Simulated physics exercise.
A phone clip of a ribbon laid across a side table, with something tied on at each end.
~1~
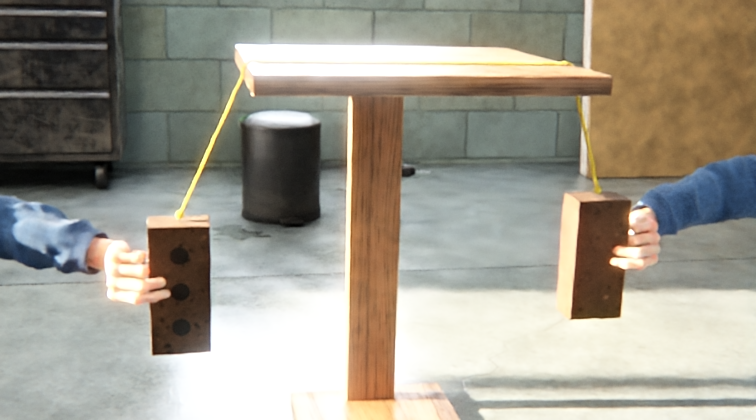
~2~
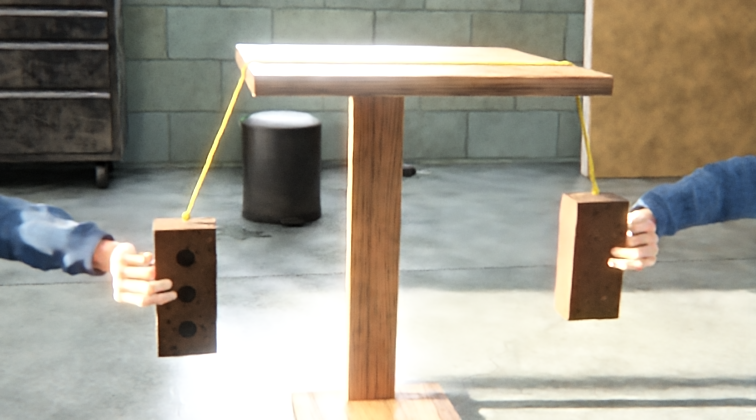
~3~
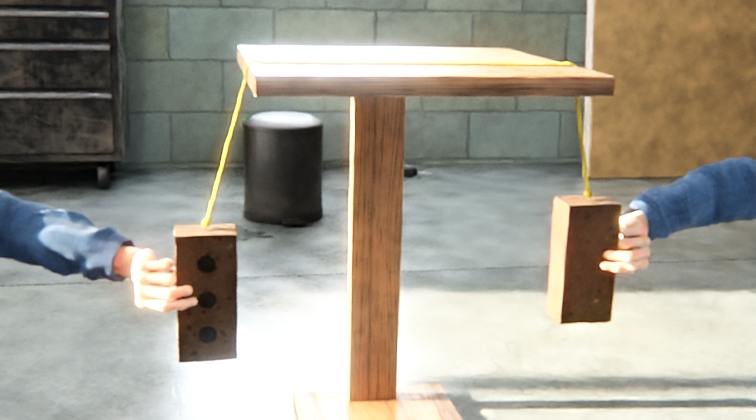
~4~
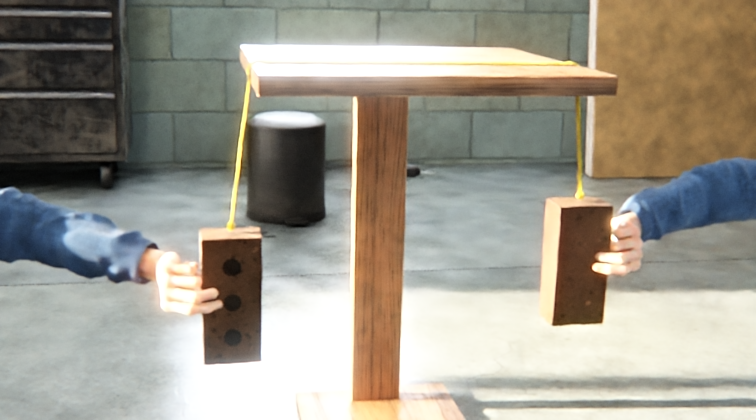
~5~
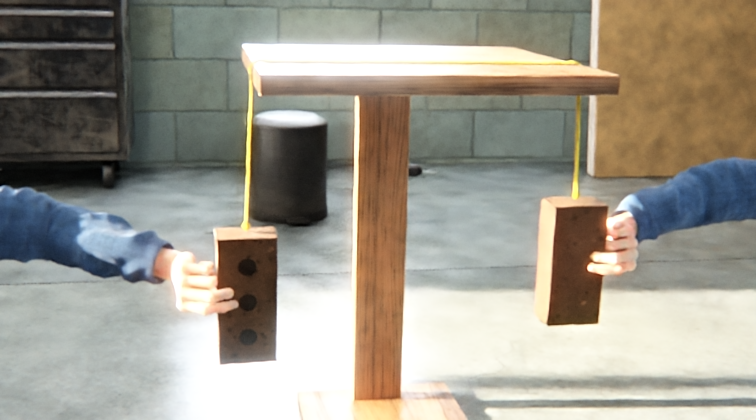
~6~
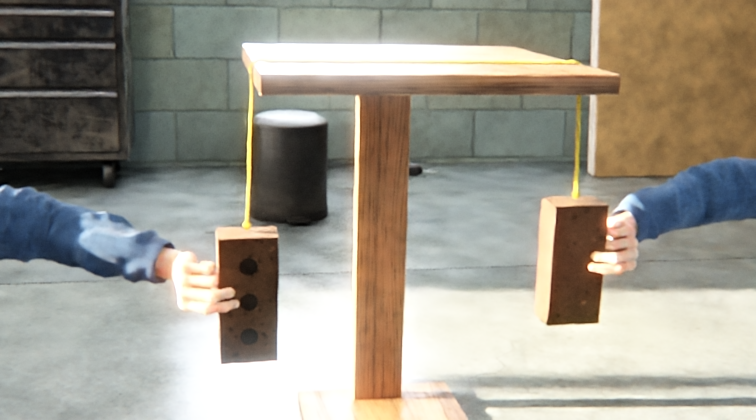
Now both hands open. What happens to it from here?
You'll see it go nowhere.
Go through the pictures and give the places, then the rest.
In the first picture, left brick (180, 285); right brick (593, 256); ribbon over the top (406, 63).
In the second picture, left brick (187, 287); right brick (591, 256).
In the third picture, left brick (207, 293); right brick (583, 259).
In the fourth picture, left brick (231, 296); right brick (575, 261).
In the fifth picture, left brick (246, 296); right brick (571, 261).
In the sixth picture, left brick (248, 295); right brick (571, 261); ribbon over the top (414, 62).
Then, 0.46 s after the last picture, left brick hanging as before near (258, 295); right brick hanging as before near (563, 261).
Then, 0.98 s after the last picture, left brick hanging as before near (254, 295); right brick hanging as before near (568, 261).
Then, 1.50 s after the last picture, left brick hanging as before near (253, 295); right brick hanging as before near (565, 261).
At rest, left brick hanging as before near (261, 295); right brick hanging as before near (562, 261). The ribbon keeps its balance.
